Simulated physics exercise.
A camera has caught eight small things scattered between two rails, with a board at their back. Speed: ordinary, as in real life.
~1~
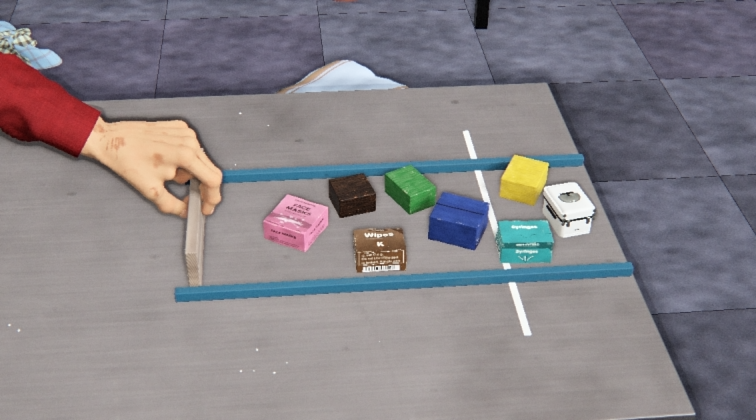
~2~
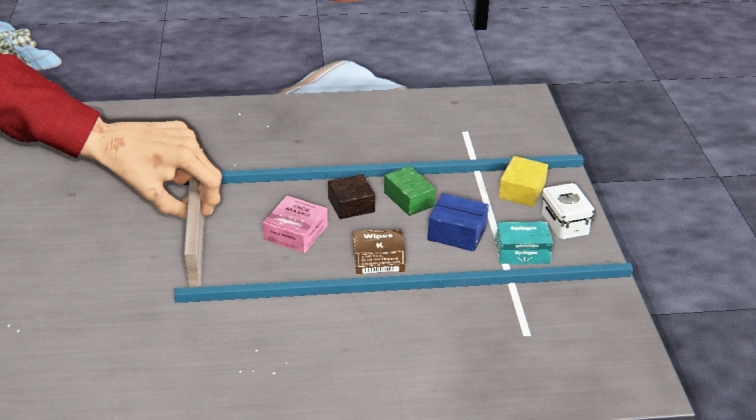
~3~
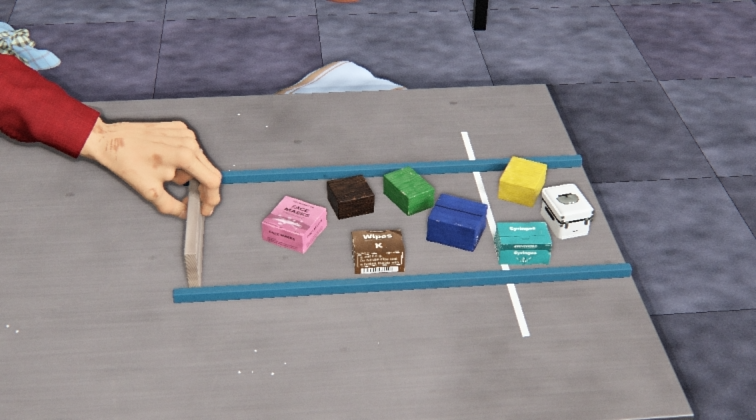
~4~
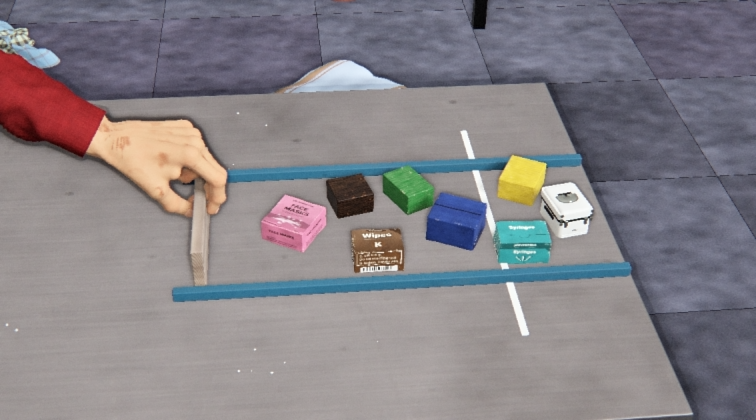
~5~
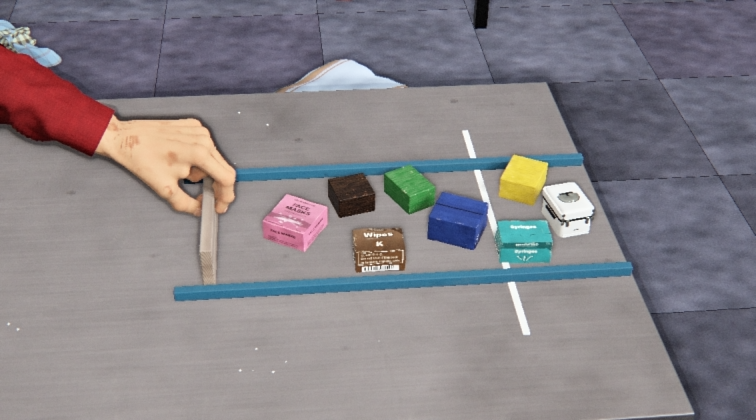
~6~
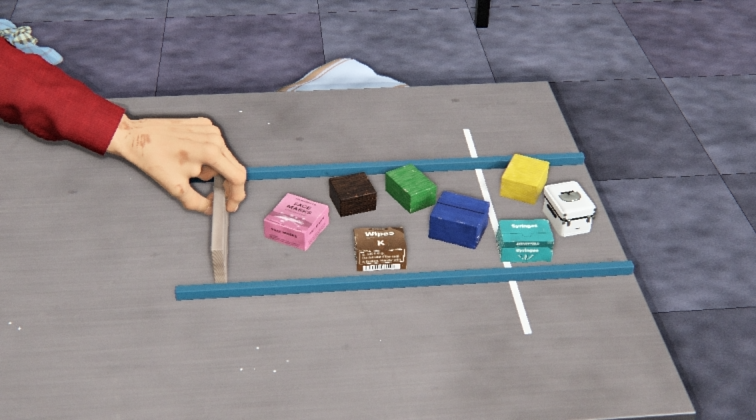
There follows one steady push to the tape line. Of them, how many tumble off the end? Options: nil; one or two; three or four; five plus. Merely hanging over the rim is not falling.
Nil.
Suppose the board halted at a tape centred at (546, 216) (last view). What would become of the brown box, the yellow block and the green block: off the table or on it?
Going one by one, the brown box is not lost, the yellow block ends up off, the green block is not lost.
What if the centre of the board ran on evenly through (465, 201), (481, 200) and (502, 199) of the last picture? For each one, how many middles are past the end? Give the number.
0, 0 and 1.
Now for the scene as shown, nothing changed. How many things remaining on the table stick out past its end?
Overhanging ones - 1.
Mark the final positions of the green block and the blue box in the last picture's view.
In the last picture the first middle sits at (538, 182) and the other at (564, 206).
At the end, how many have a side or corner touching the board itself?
It touches 3.
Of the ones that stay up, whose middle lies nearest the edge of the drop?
The white case.
Soon after, none off yet; white case at rest near (568, 210); yellow block at rest near (525, 179); turquoise box at rest near (525, 241).
After that, none off yet; white case at rest near (568, 210); yellow block at rest near (525, 179); turquoise box displaced a little near (538, 242).
In the end, the number that fall off is zero.
